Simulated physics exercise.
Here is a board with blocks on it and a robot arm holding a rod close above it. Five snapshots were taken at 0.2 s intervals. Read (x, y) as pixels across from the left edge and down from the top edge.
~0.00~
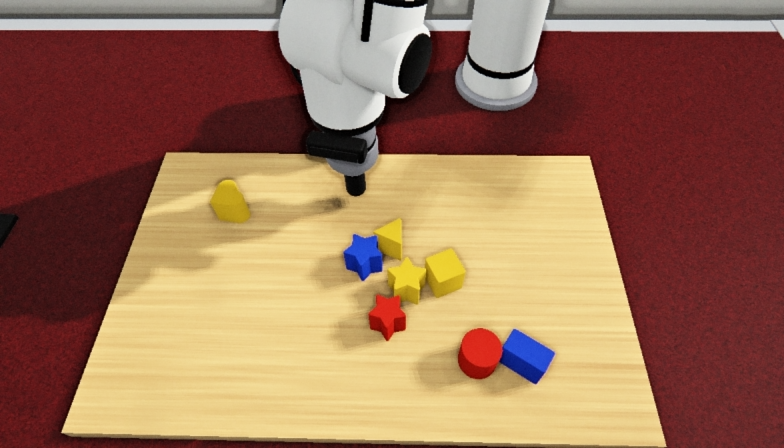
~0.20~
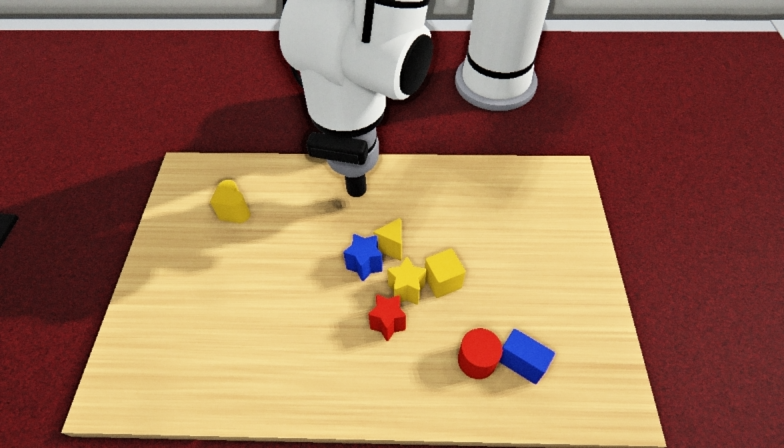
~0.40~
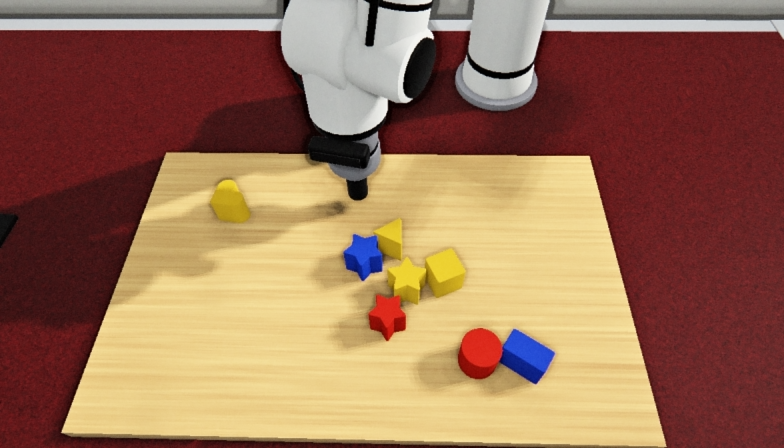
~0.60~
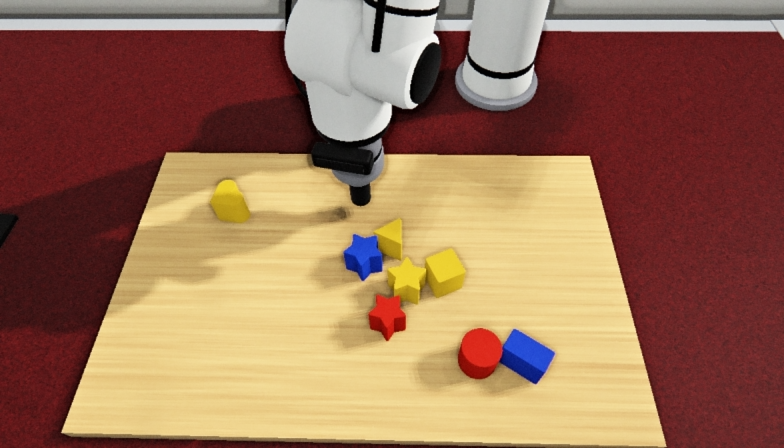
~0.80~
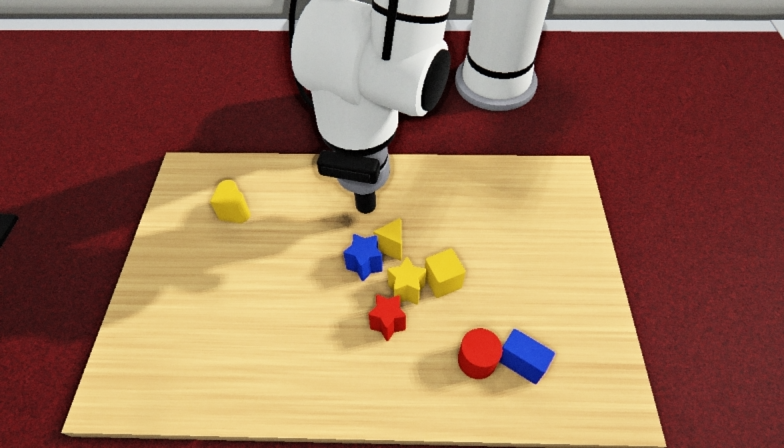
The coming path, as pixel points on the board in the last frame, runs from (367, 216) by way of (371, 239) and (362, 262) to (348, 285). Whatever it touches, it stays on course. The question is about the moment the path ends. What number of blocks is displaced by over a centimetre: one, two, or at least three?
Answer: 1.
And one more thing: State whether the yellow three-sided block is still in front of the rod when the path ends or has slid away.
Beside or behind, I predict.
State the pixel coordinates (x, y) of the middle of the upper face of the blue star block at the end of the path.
It ends at (346, 291).
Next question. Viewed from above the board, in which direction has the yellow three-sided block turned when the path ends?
Counterclockwise rotation.
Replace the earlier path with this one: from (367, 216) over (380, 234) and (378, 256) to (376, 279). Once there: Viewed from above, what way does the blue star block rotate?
I'd predict that, seen from above, the blue star block rotates clockwise.
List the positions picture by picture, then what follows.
Lower end of the rod (356, 190), tops of blocks, blue star block (363, 248), yellow three-sided block (392, 231), yellow star block (407, 274), in the first frame.
Rod (357, 191), blocks as before, in the second frame.
Rod (358, 194), blocks as before, in the third frame.
Rod (361, 199), blocks as before, in the fourth frame.
Rod (366, 207), blue star block (363, 248), yellow three-sided block (392, 231), yellow star block (407, 274), in the fifth frame.
The first path, step by step. One third of the way, rod (370, 230); nothing pushed yet.
Two thirds of the way, rod (361, 253); blue star block (356, 266); yellow three-sided block (393, 233), turned 20° anticlockwise.
At the end, rod (347, 276); blue star block (346, 291); yellow three-sided block (393, 233), turned 20° anticlockwise; yellow star block not moved.
